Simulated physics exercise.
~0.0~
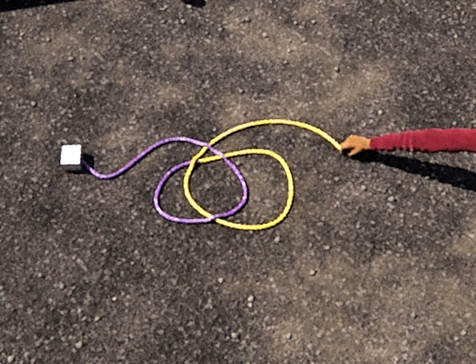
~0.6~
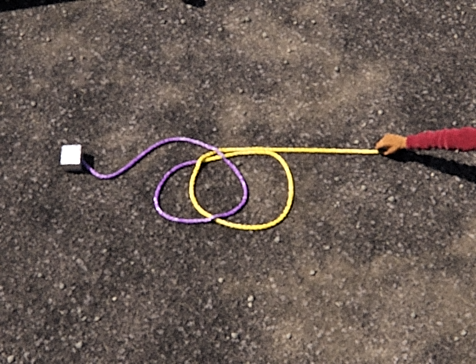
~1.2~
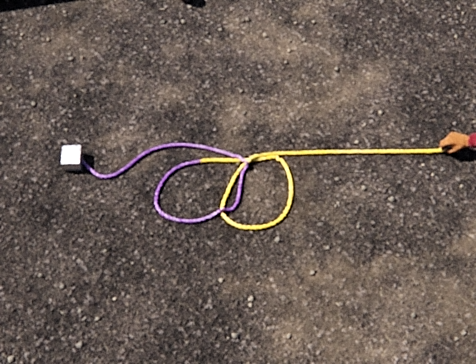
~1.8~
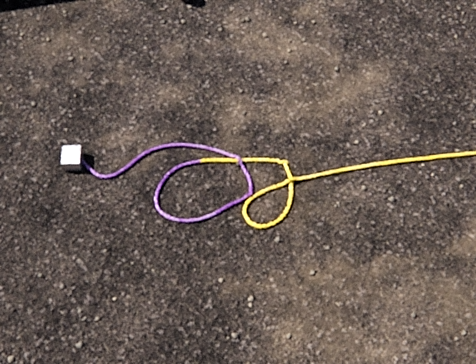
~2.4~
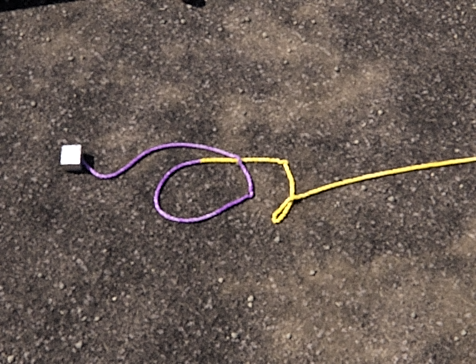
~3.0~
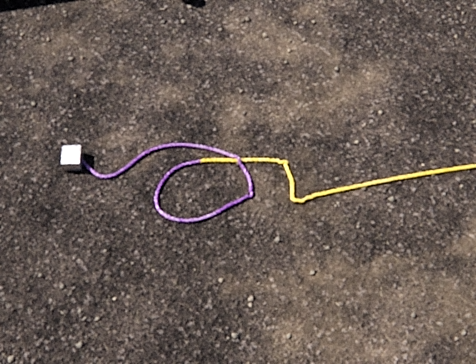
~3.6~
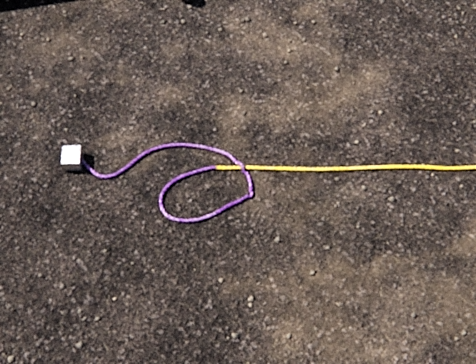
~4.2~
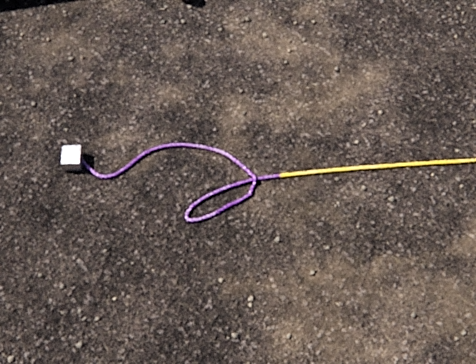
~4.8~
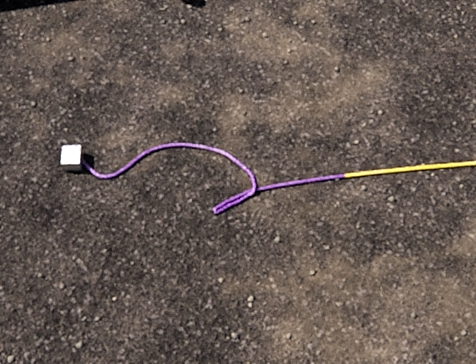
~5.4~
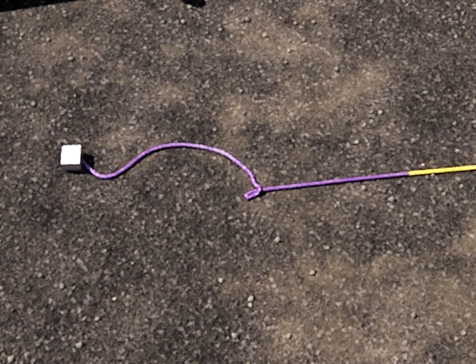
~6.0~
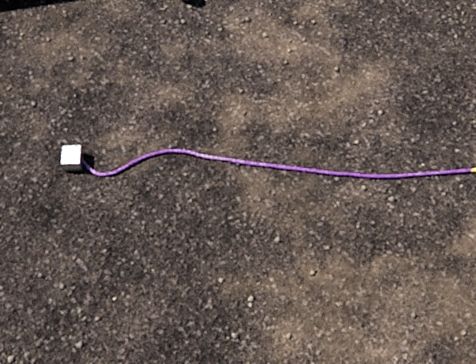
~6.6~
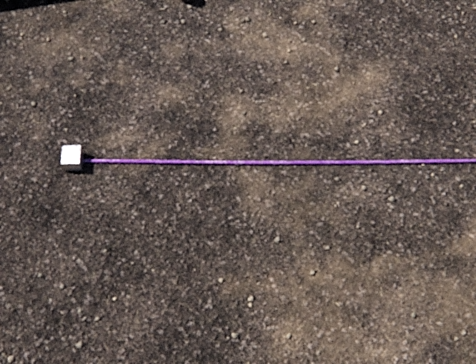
On gravelly ground, a hand pulls a looped purple and yellow rope right until it straightens.
